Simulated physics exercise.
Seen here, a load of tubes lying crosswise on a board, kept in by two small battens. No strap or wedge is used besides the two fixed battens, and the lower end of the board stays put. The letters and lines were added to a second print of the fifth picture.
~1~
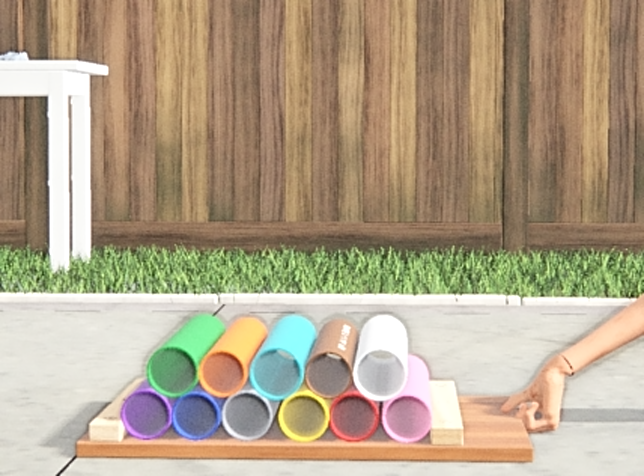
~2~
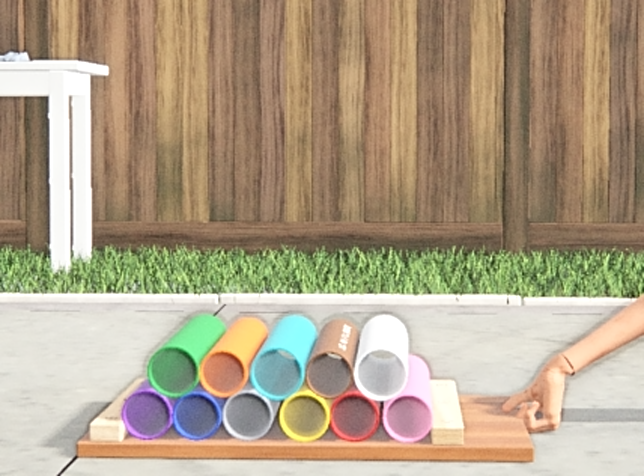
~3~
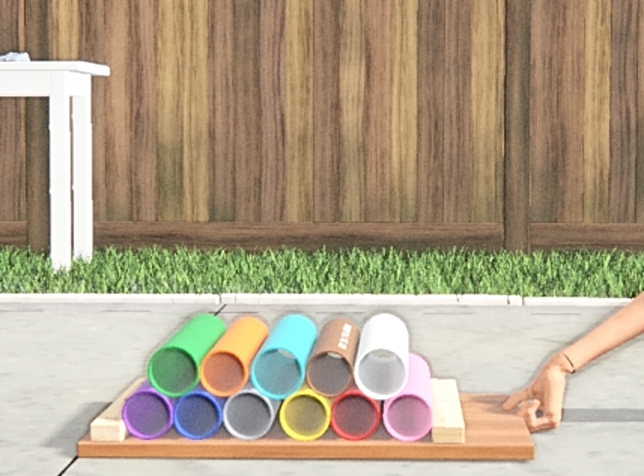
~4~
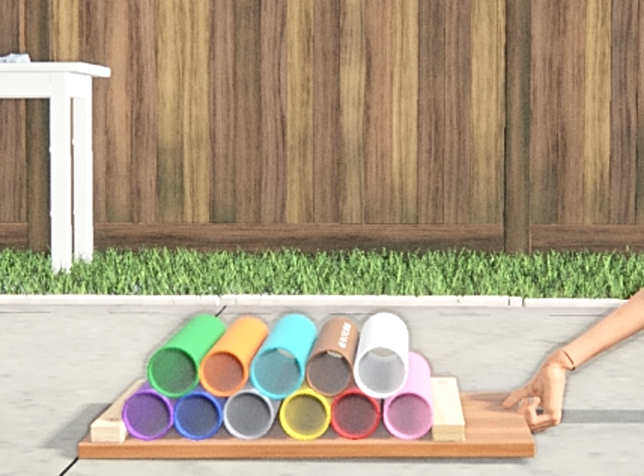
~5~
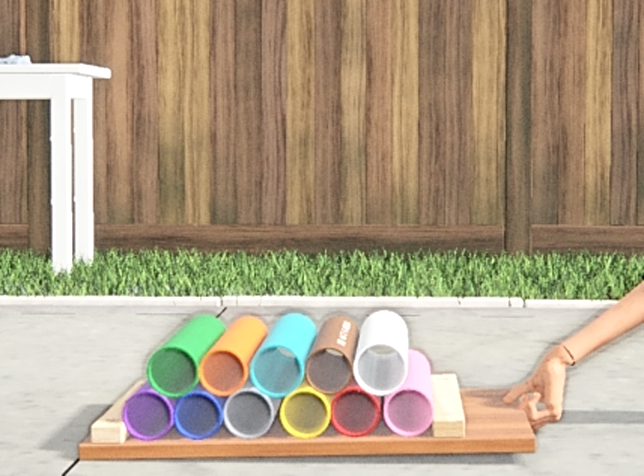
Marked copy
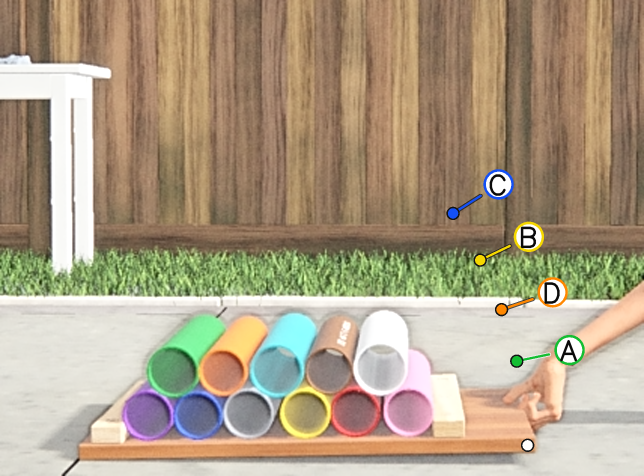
The footage shows colourful tubes stacked in two rows on a wooden board between two small battens, with a hand at the board's right end. The board and its load shift very slightly to the right, the stack keeping its arrangement.
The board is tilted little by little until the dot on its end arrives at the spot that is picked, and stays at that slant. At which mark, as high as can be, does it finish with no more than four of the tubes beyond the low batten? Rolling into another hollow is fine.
The highest mark that will do is B.
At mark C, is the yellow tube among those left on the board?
Yes, with C.
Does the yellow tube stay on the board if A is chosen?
The yellow tube: Yes.
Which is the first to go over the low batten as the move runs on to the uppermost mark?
The green one.
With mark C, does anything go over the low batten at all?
Yes.
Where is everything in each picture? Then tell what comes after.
Board (312, 416); purple tube (146, 415); blue tube (196, 416), in the first picture.
Blue tube (196, 416); grey tube (247, 416), in the second picture.
Board (313, 416); pink tube (408, 416); white tube (381, 373); red tube (354, 416), in the third picture.
Board (313, 415); purple tube (147, 415); grey tube (248, 415); blue tube (197, 416), in the fourth picture.
Board (314, 413); purple tube (148, 416); blue tube (198, 415), in the fifth picture.
On the marked copy, A at (517, 361); B at (480, 260); C at (453, 214); D at (502, 309); the white dot at (528, 445).
Taking B. A third of the way, board at 16°.
Two thirds of the way, board at 26°.
When it is over, board at 26°, one over the low batten (green).
As for the rest, A none over the low batten; C five over the low batten; D none over the low batten.
